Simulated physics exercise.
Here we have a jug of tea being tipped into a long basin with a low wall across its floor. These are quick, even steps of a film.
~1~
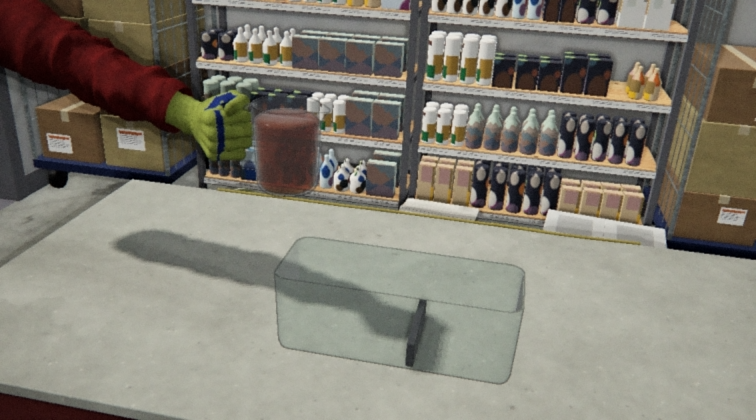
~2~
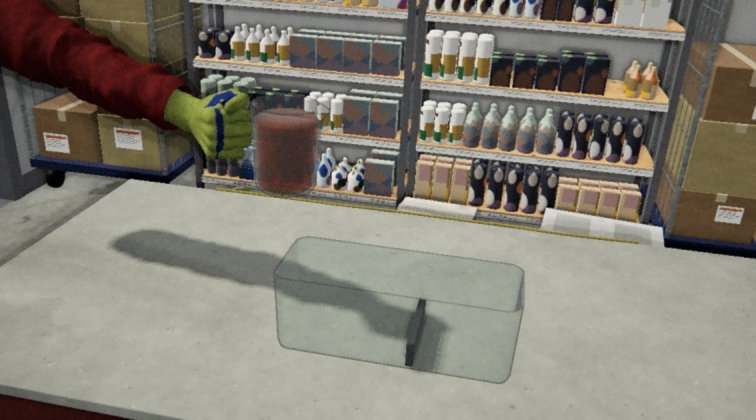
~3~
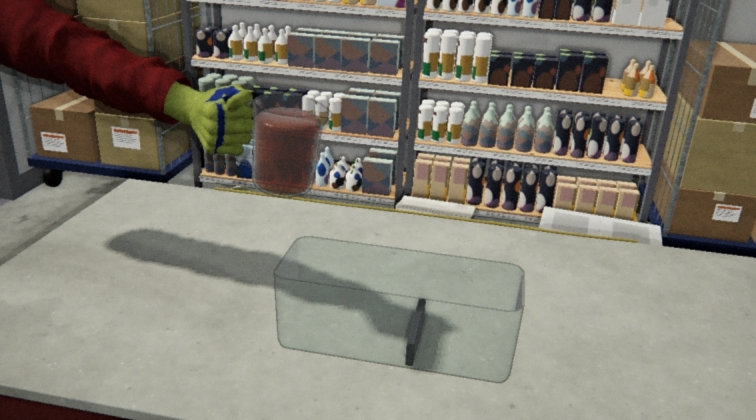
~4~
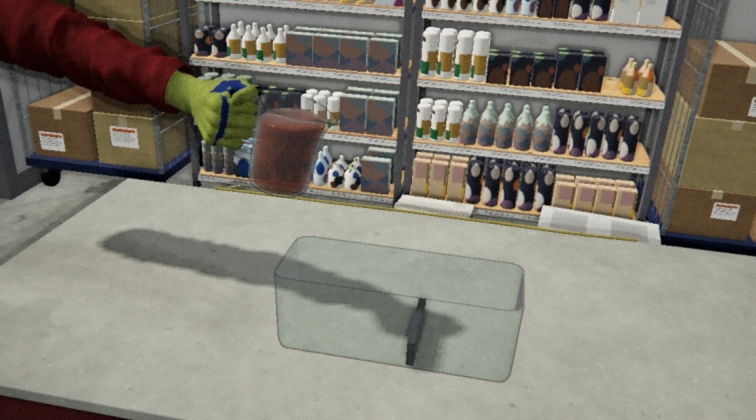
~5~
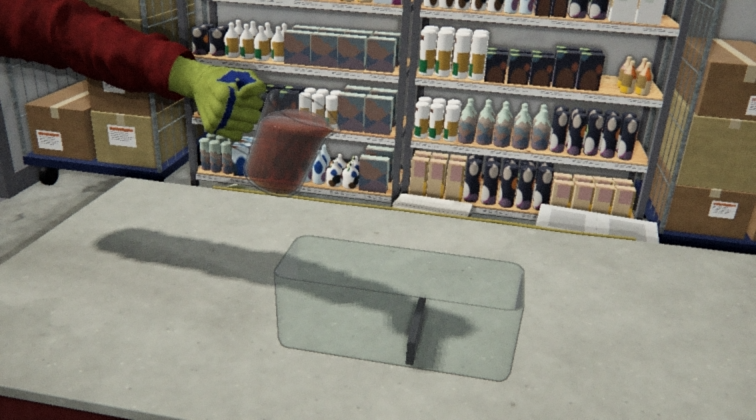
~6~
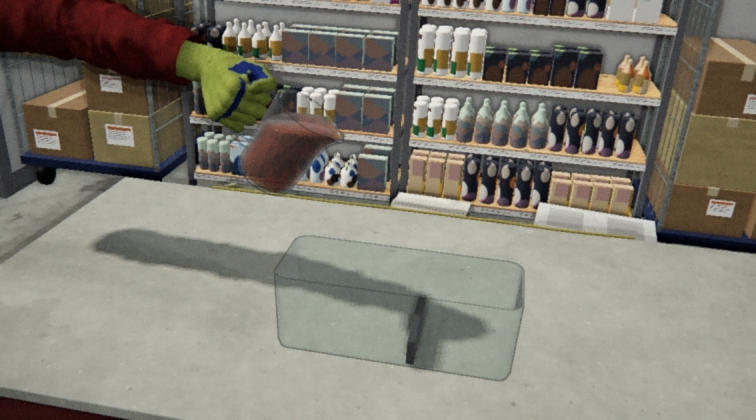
An arm in a dark red sleeve and a yellow-green glove with blue patches reaches in from the upper left over a pale grey counter, seen from slightly above in a storeroom. A clear jug of reddish-brown tea is beside the glove, above a long transparent basin with a low dark wall inside, before stocked shelves and cardboard boxes. The jug tilts steadily rightward, its tea slanting toward the lip, while the view drifts slightly.
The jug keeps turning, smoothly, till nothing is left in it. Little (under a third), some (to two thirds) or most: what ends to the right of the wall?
The share right of the wall is under a third.
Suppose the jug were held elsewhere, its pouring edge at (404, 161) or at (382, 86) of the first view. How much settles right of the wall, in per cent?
About 85 and 75 per cent.
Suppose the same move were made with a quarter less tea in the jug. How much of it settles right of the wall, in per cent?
Roughly 10 in a hundred.
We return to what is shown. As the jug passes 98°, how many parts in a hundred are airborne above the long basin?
Near 30 %.
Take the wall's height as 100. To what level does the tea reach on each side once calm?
The left part 50 per cent, the right part 10.
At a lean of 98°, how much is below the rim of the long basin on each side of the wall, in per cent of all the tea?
Left about 15, right about 0.
A moment on, the jug is tipped on its side and 57 per cent is still to pour, 14 is left of the wall and 0 right of it.
Next, the jug is tipped right over and 9 per cent is still to pour, 68 is left of the wall and 1 right of it.
Then the jug is tipped right over and 0 per cent is still to pour, 88 is left of the wall and 7 right of it.
Later the jug is tipped right over and 0 per cent is still to pour, 89 is left of the wall and 9 right of it.
At rest 89 per cent lies left of the wall, 8 right of it and 3 outside.
